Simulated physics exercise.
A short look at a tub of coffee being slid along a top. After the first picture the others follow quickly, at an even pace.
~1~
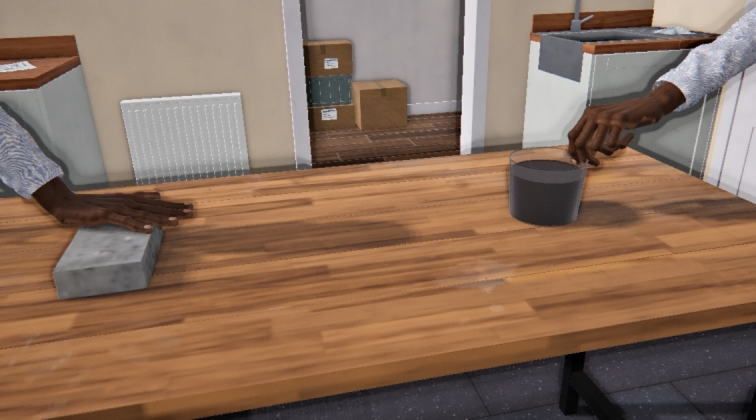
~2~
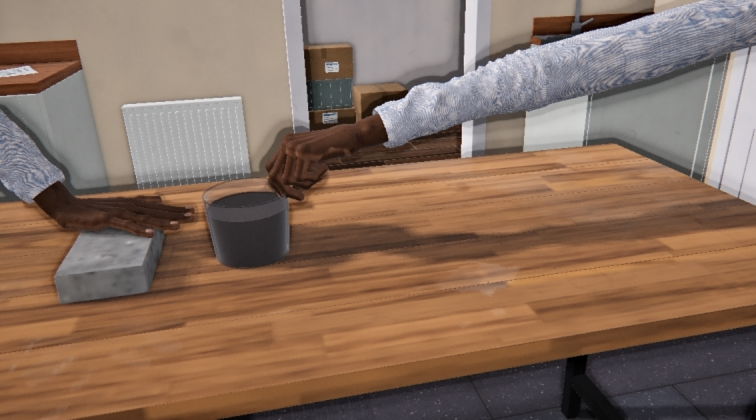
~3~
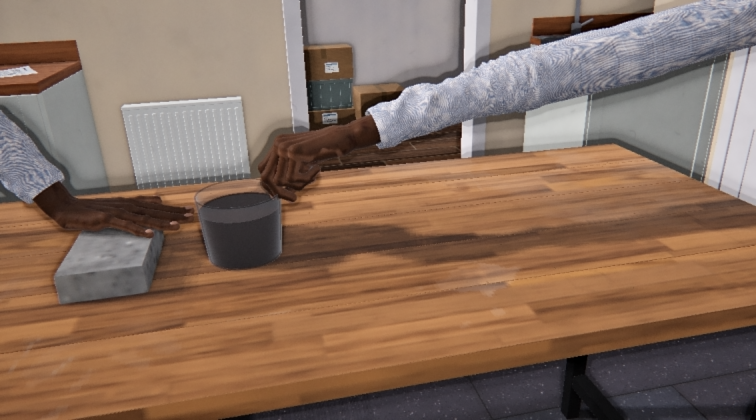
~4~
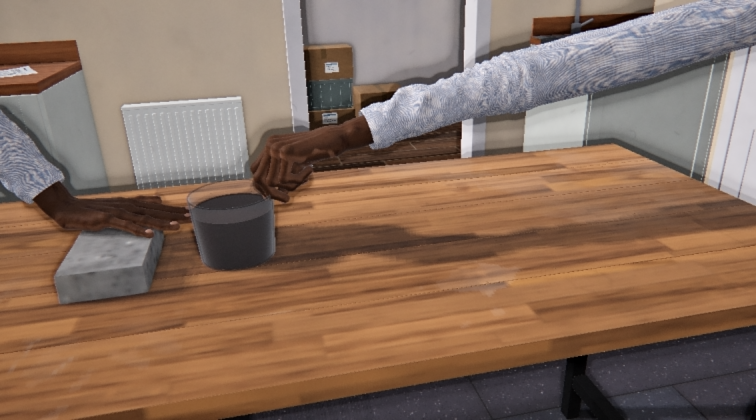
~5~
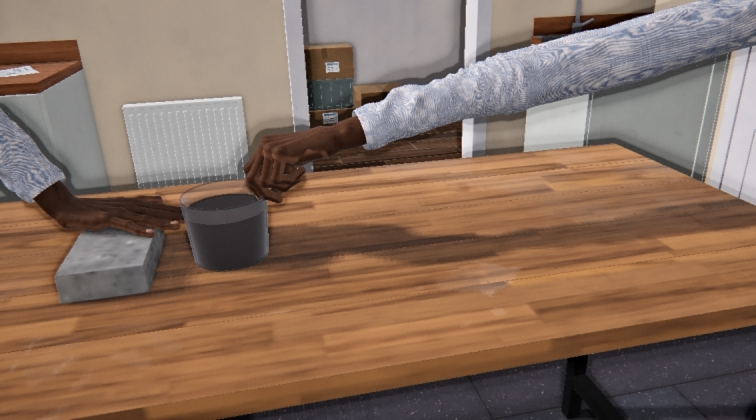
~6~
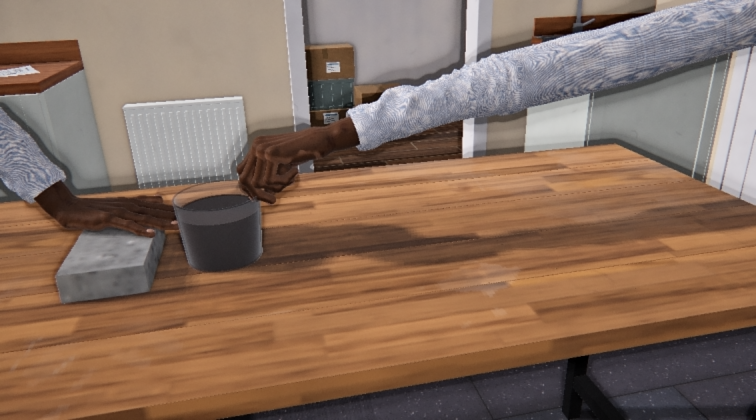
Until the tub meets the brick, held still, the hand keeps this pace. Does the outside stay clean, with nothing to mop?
The liquid never pours over.
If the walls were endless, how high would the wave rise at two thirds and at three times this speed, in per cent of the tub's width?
Peak: About 5 %, then about 30 %.
A moment on, the tub meets the brick.
Further on, the coffee surges up the wall; the wave climbs under half way to the rim.
When it is over, the tub stands at the brick; all is still inside.
